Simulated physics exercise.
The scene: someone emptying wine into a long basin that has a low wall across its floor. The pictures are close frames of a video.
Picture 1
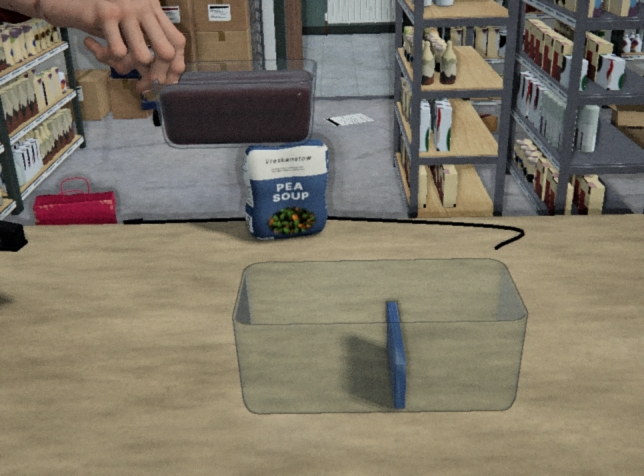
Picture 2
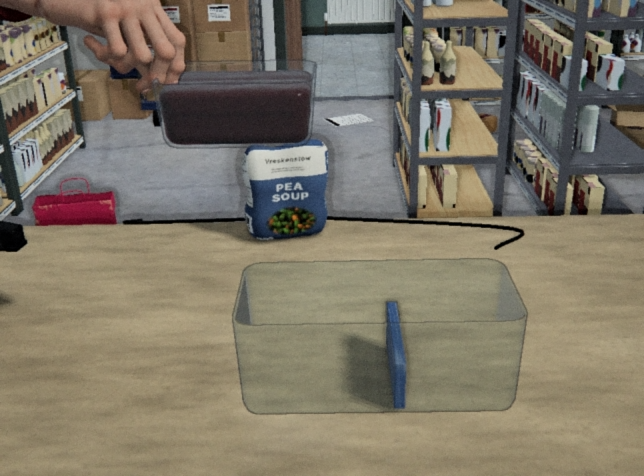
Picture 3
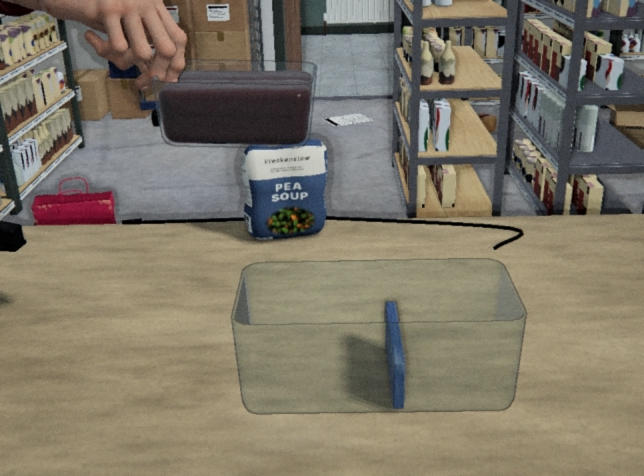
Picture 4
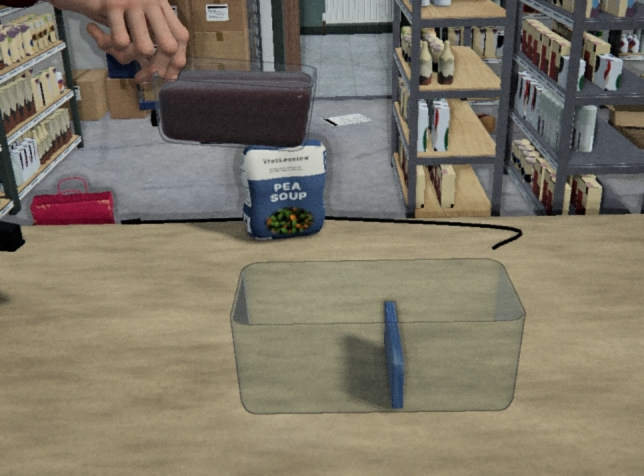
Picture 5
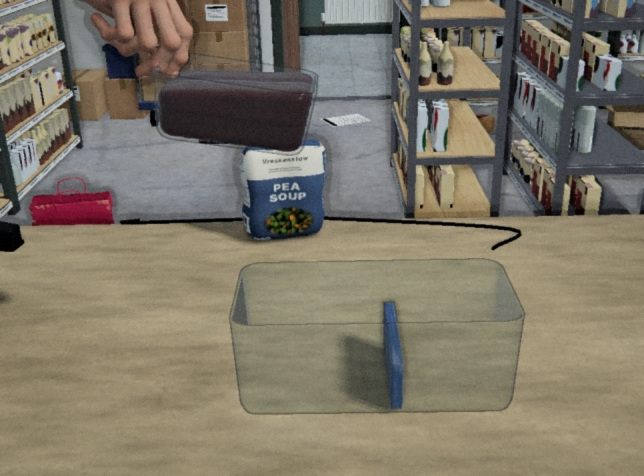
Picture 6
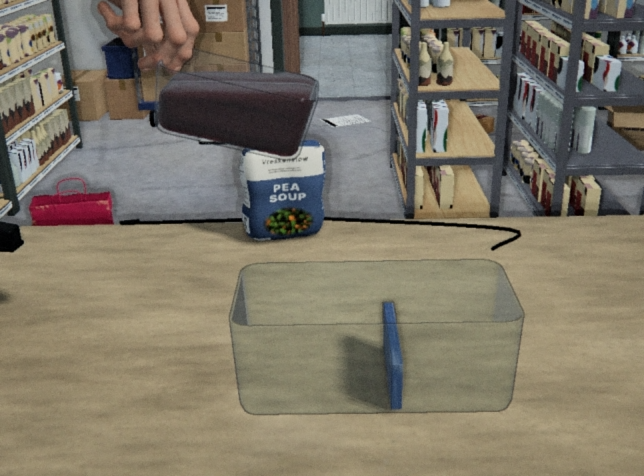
In a storeroom lined with shelves, a container of dark wine hung above a table beside a hand, then tilted gradually down to the right, over a clear basin with a low blue wall inside.
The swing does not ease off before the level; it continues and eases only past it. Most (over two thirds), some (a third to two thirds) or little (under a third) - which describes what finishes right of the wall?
Some.
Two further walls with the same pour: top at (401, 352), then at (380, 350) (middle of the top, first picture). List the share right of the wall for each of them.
50 % then 60 %, approximately.
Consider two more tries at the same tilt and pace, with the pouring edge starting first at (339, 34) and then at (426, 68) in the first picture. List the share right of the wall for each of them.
In turn 65 and 70 in a hundred.
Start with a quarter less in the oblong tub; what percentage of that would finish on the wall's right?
That works out to some 40 %.
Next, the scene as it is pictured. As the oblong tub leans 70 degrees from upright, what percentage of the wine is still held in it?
About 25 %.
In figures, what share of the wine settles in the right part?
Share approx. 55 per cent.
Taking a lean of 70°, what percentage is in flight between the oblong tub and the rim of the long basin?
Estimate: Some 50 per cent.
A moment on, the oblong tub is tipped part way and 27 per cent is still to pour, 5 is left of the wall and 19 right of it.
Next, the oblong tub is tipped right over and 3 per cent is still to pour, 28 is left of the wall and 54 right of it.
Then the oblong tub is tipped right over and 0 per cent is still to pour, 38 is left of the wall and 54 right of it.
Later the oblong tub is tipped right over and 0 per cent is still to pour, 38 is left of the wall and 54 right of it.
Finally, 38 per cent lies left of the wall, 54 right of it and 8 outside.
